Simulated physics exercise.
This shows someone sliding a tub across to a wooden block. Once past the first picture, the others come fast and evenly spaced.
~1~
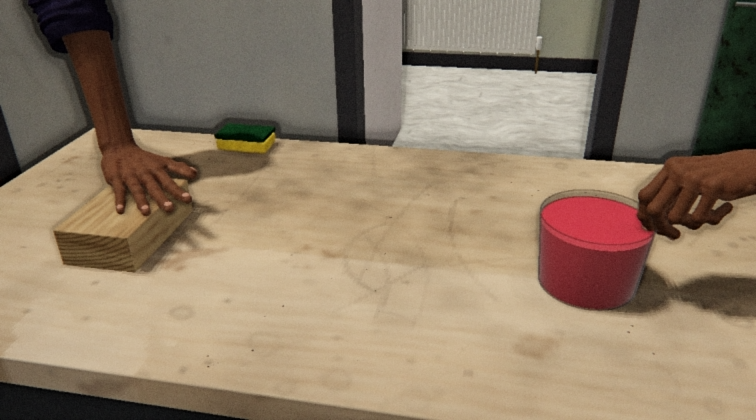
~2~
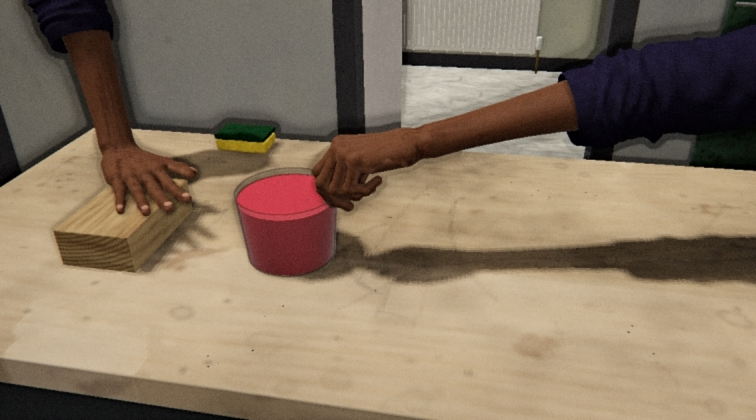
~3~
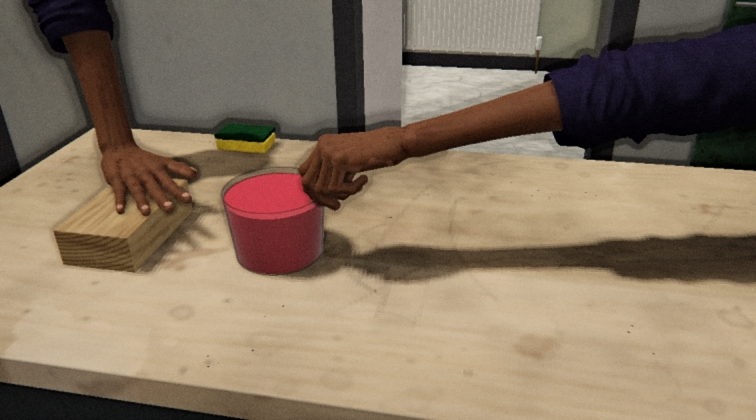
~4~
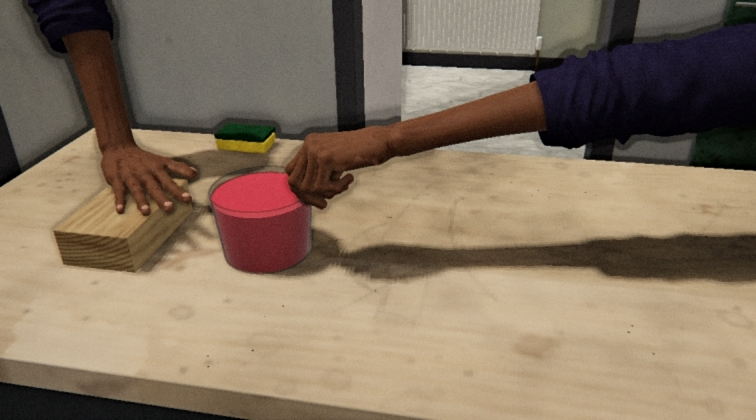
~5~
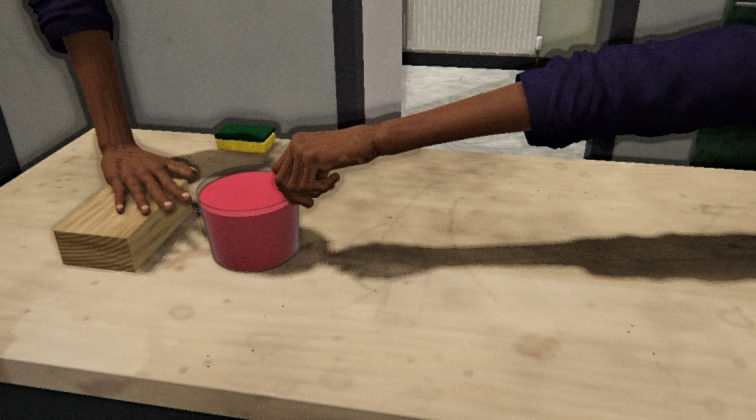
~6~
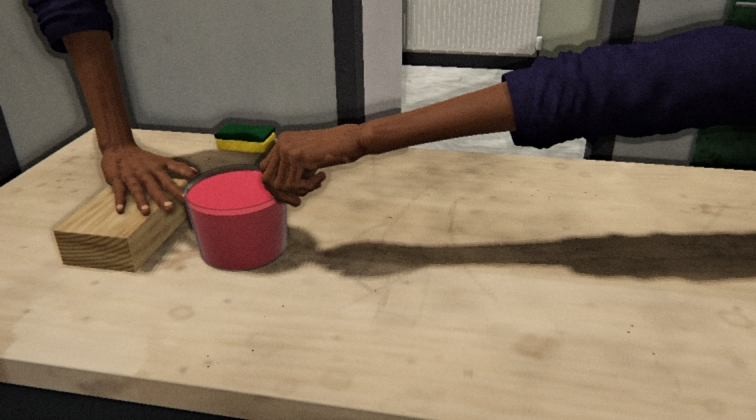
The clip shows a hand sliding a nearly full tub of red material leftward across a wooden table toward a wooden block, which another hand holds in place, with the tub moving far at first, then in small steps.
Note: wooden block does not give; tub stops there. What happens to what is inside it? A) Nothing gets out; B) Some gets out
B.
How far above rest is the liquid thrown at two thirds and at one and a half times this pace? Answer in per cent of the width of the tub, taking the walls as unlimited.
The rise comes to some 10 per cent in the first case and some 25 per cent in the second.
Soon after, the tub meets the wooden block.
Later, the squash surges up the wall; some has gone over its rim.
In the end, the tub stands at the wooden block; some has gone over its rim.
